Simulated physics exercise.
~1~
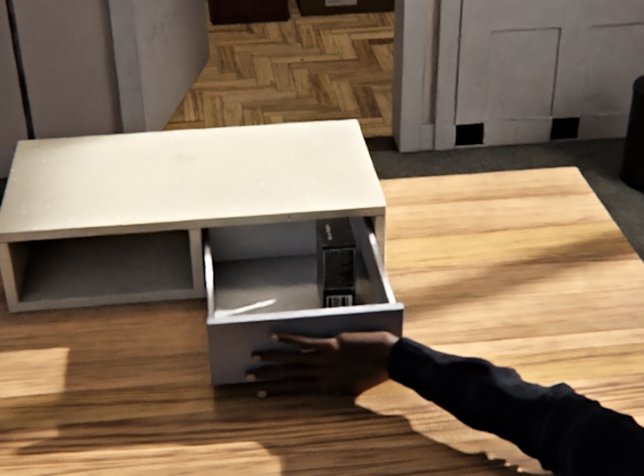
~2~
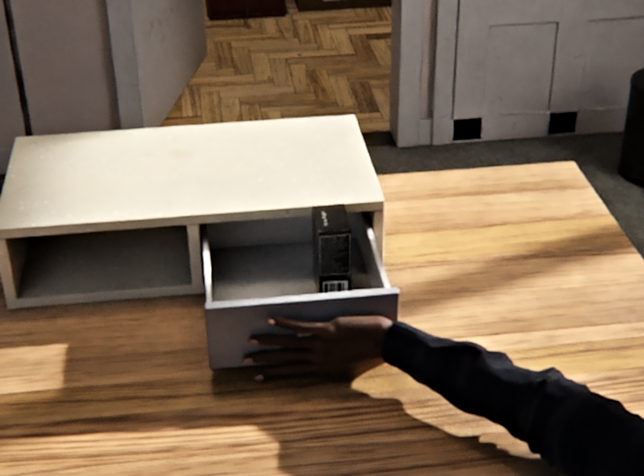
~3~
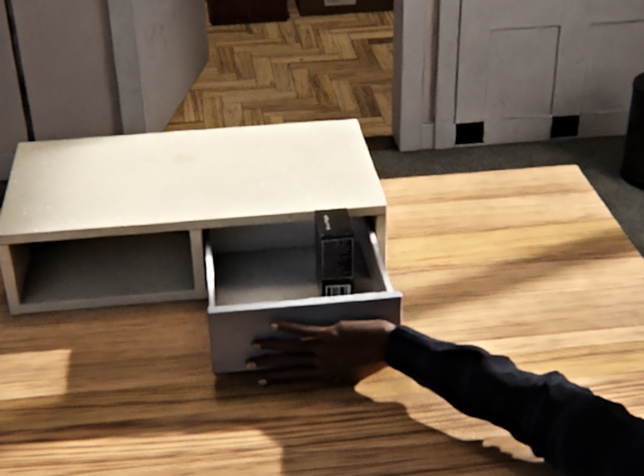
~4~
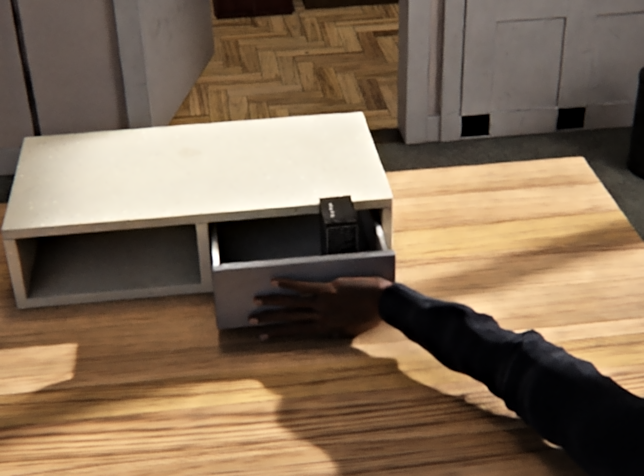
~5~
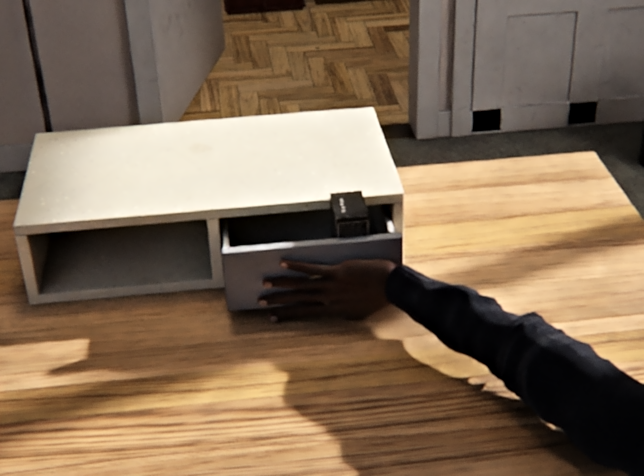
A hand in a dark sleeve pressed the front of an open drawer holding an upright black packet, pushing it into a pale cabinet on a wooden table, but the drawer stayed slightly open with the packet poking up above its front.
